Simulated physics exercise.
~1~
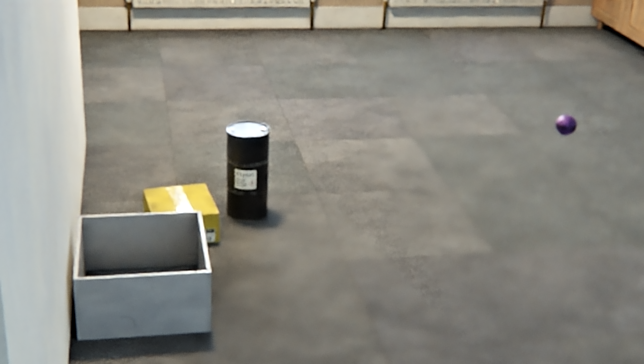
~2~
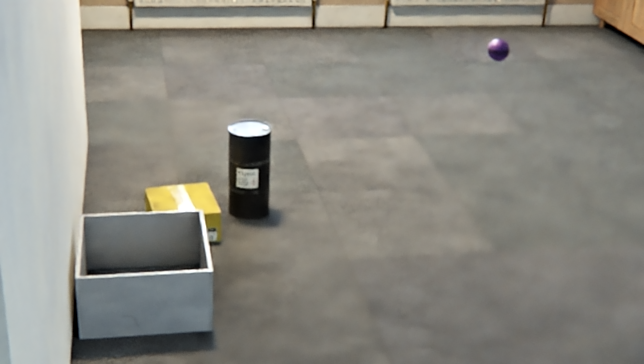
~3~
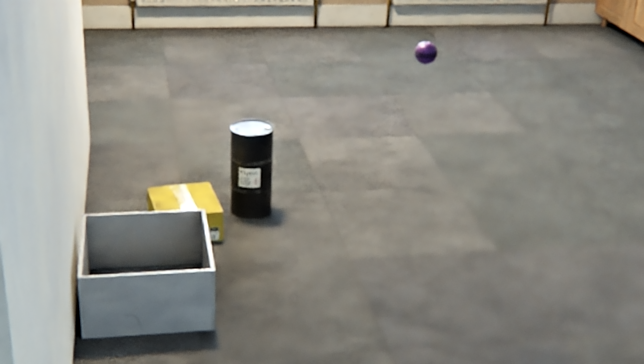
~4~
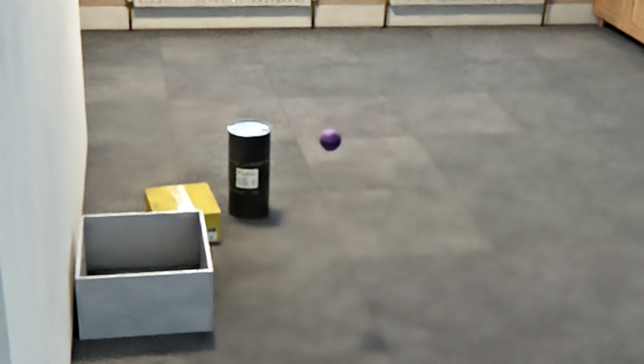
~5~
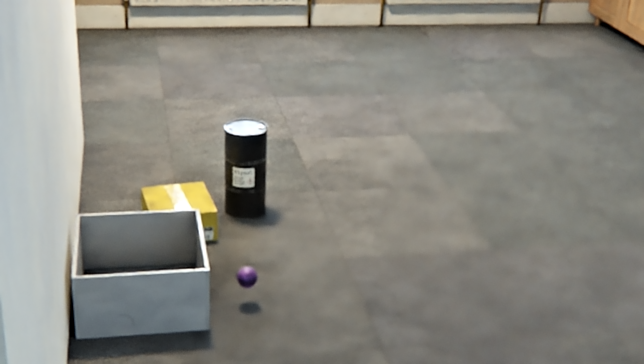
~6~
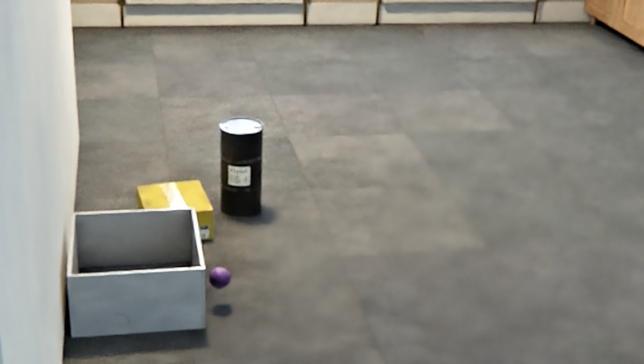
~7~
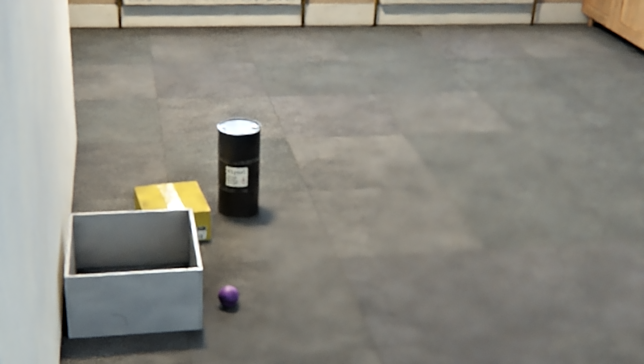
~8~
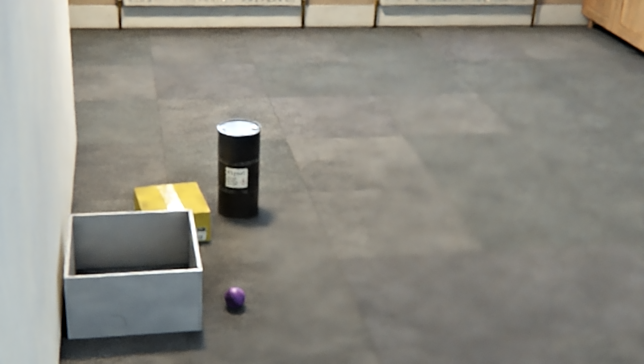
A purple ball flies in from the right, above a dark tiled floor where an open gray box sits at the left, with a yellow parcel and a black canister just behind it. The ball rises as it travels left, then levels off and arcs downward past the canister. It drops toward the right side of the box and drifts left until it is right beside the box's wall. Then it moves back a little to the right and down to the floor. It ends outside the box, just to its right, while the parcel and canister stay put.
